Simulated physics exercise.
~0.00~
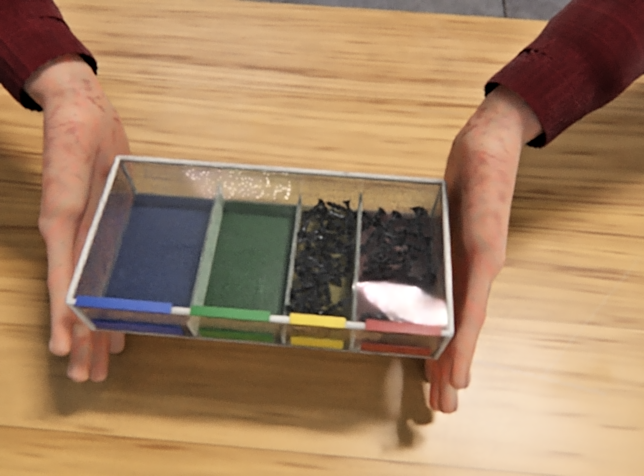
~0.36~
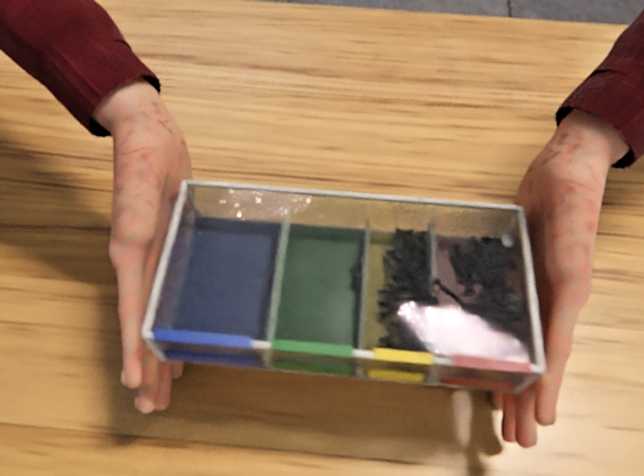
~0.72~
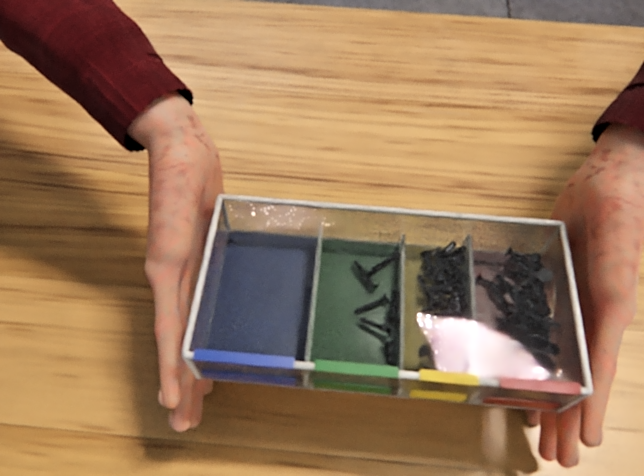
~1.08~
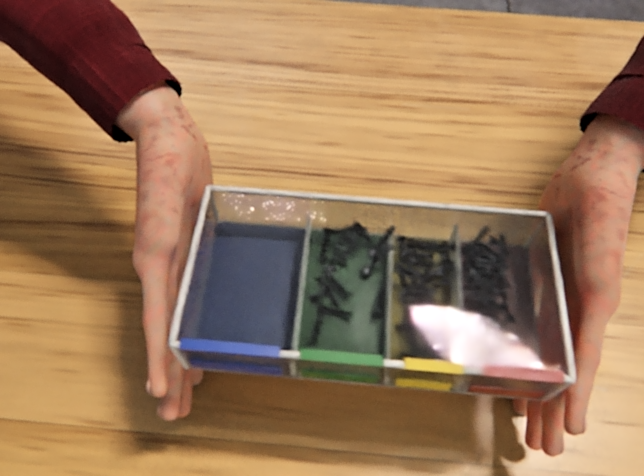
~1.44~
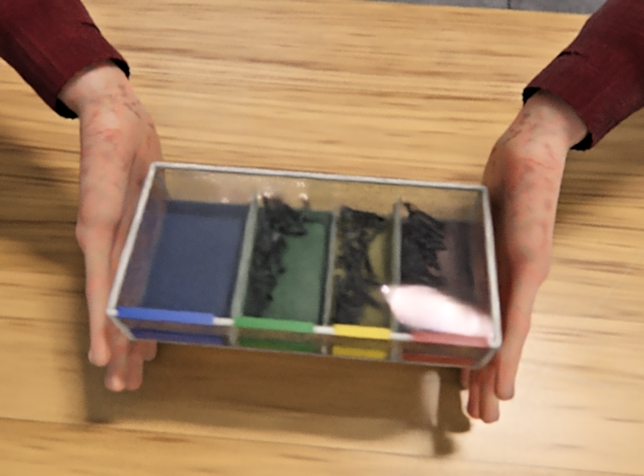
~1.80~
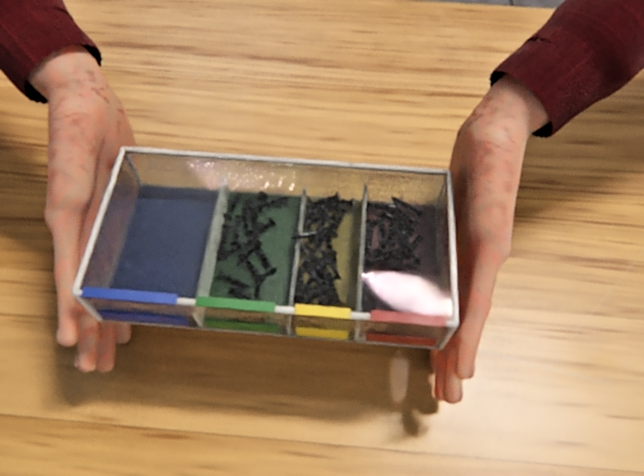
A clear-lidded box of small black screws, held between two hands above a wooden table, shifts right and then back left, and some screws spread from the yellow and red sections into the green one, leaving the blue section empty at the end.
